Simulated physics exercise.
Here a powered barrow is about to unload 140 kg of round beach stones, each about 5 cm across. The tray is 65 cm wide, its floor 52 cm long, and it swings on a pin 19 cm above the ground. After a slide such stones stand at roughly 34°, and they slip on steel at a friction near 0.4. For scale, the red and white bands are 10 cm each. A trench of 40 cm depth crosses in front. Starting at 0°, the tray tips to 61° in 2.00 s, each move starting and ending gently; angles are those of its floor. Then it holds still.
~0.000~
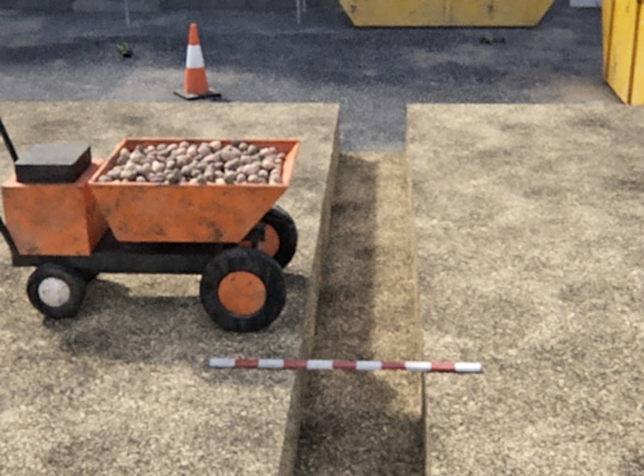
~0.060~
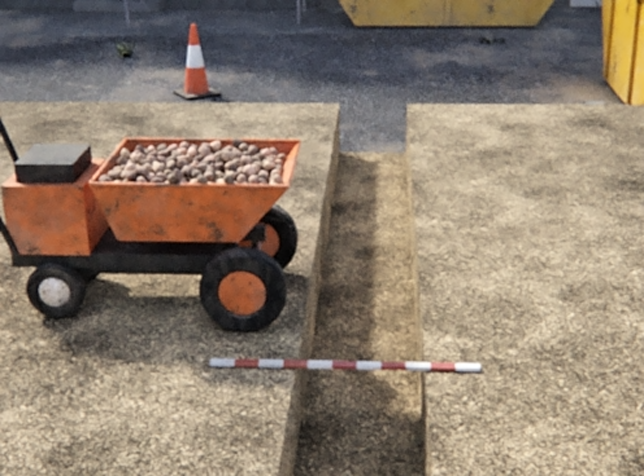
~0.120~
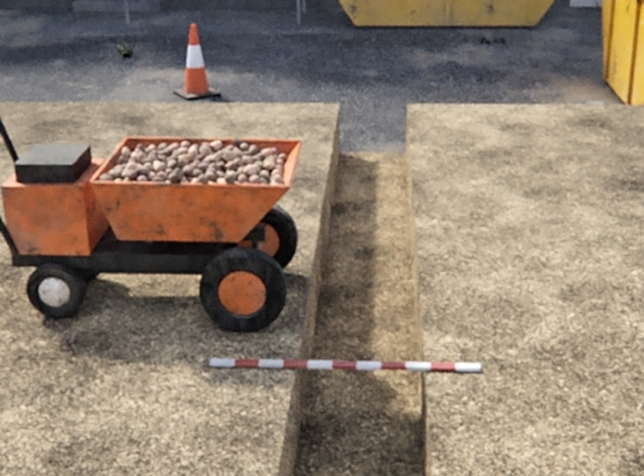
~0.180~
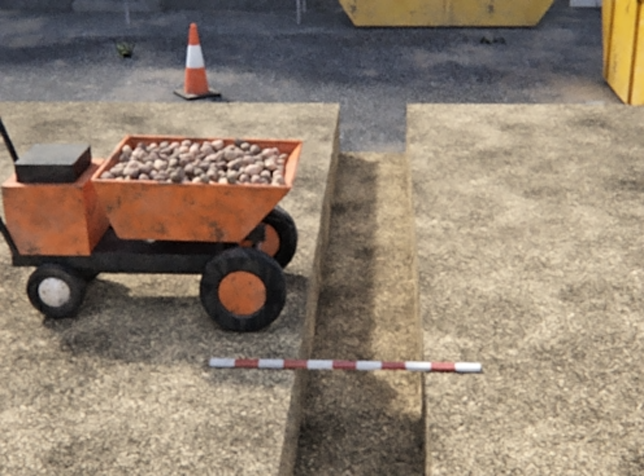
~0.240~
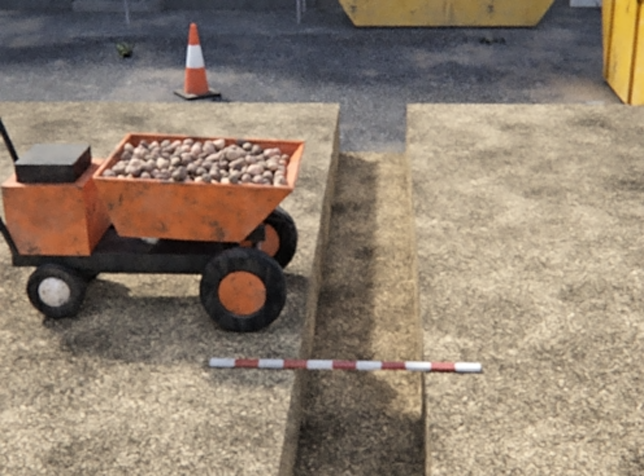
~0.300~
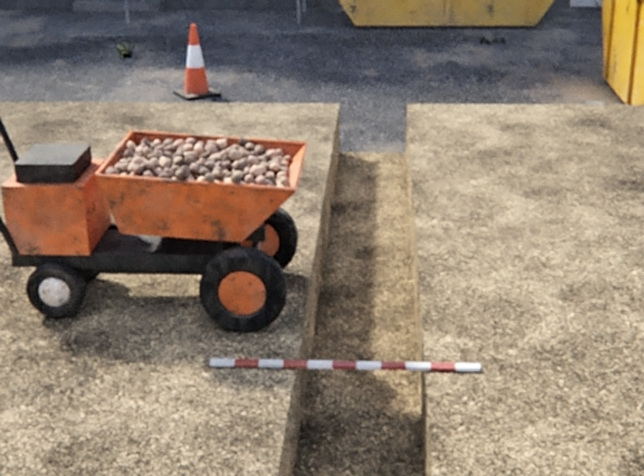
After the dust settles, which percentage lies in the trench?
Close to 82 in a hundred.
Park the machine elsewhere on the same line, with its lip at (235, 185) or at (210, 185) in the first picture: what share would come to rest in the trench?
About 100 and 100 per cent.
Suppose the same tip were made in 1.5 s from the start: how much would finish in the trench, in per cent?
It would be near 75 per cent.
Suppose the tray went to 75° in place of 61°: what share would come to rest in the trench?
Then about 80 per cent.
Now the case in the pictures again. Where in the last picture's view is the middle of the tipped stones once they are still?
Their middle is at about (394, 362).
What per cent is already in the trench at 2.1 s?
Some 40 per cent.
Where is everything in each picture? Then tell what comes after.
In the first frame, lip at (288, 187), floor tilted 0°, highest stones at (193, 157).
In the second frame, the tray is at 0°, its lip at (288, 187); the top of the load is at (192, 156); the stones move at 0.0 m/s on average.
In the third frame, the tray is at 1°, its lip at (289, 187); the top of the load is at (185, 158); the stones move at 0.1 m/s on average.
In the fourth frame, lip at (291, 188), floor tilted 1°, highest stones at (176, 155); the stones move at 0.1 m/s on average.
In the fifth frame, the tray is at 2°, its lip at (293, 189); the top of the load is at (163, 153); the stones move at 0.2 m/s on average.
In the sixth frame, the tray is at 4°, its lip at (295, 190); the top of the load is at (165, 151); the stones move at 0.2 m/s on average.
After 1.5 s the floor is at 51°; 98 % in the tray, 2 % in the trench; the foremost stones are at (382, 262).
After 2.1 s the floor is at 61°; 50 % in the tray, 38 % in the trench, 12 % past the trench; the foremost stones are at (495, 300).
After 2.5 s the floor is at 61°; 30 % in the tray, 53 % in the trench, 17 % past the trench; the foremost stones are at (553, 316).
After 4.4 s the floor is at 61°; 0 % in the tray, 82 % in the trench, 18 % past the trench; the foremost stones are at (577, 324).
